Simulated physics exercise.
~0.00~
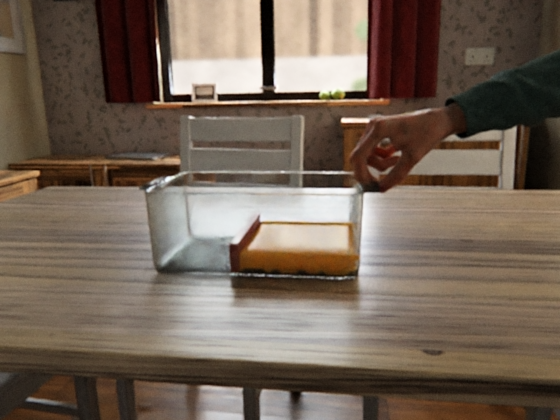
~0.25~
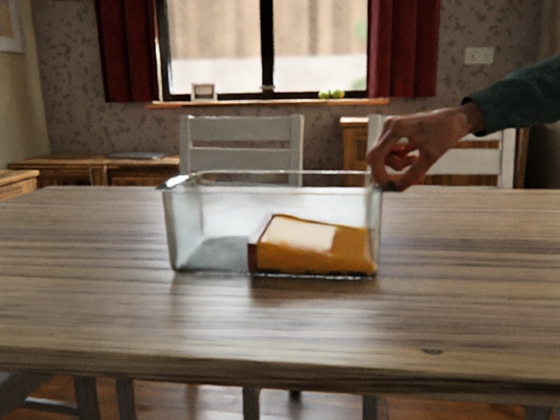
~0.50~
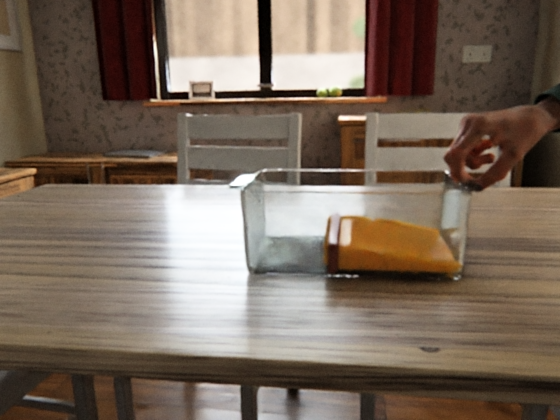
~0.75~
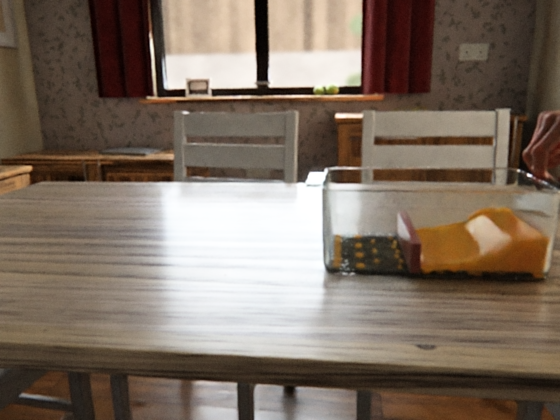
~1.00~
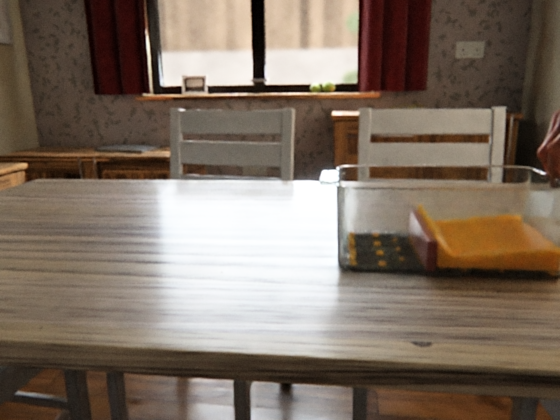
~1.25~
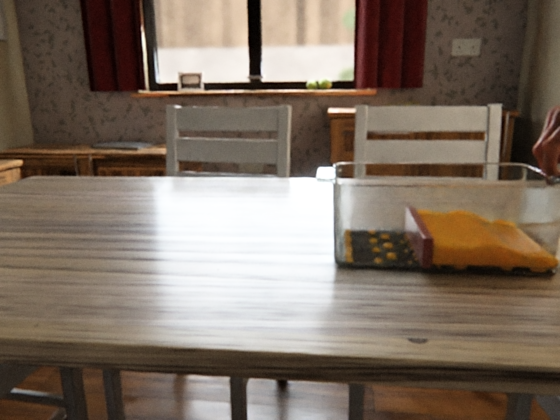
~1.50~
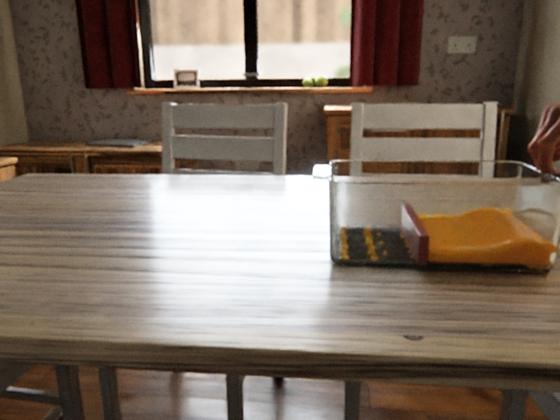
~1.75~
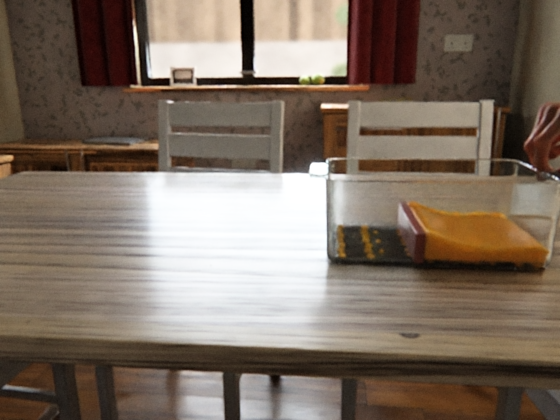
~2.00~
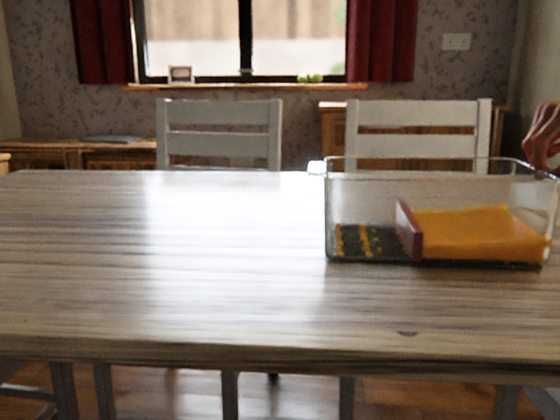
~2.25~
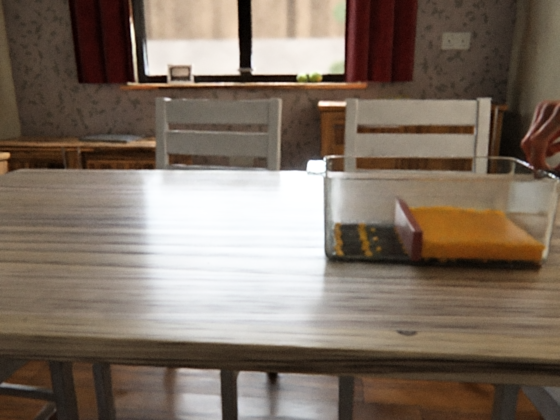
In this clip, a hand pulls a clear food box with a low dark red divider to the right across a wooden table, and the orange juice in its right side sloshes, then settles nearly level, with the left side still almost empty.
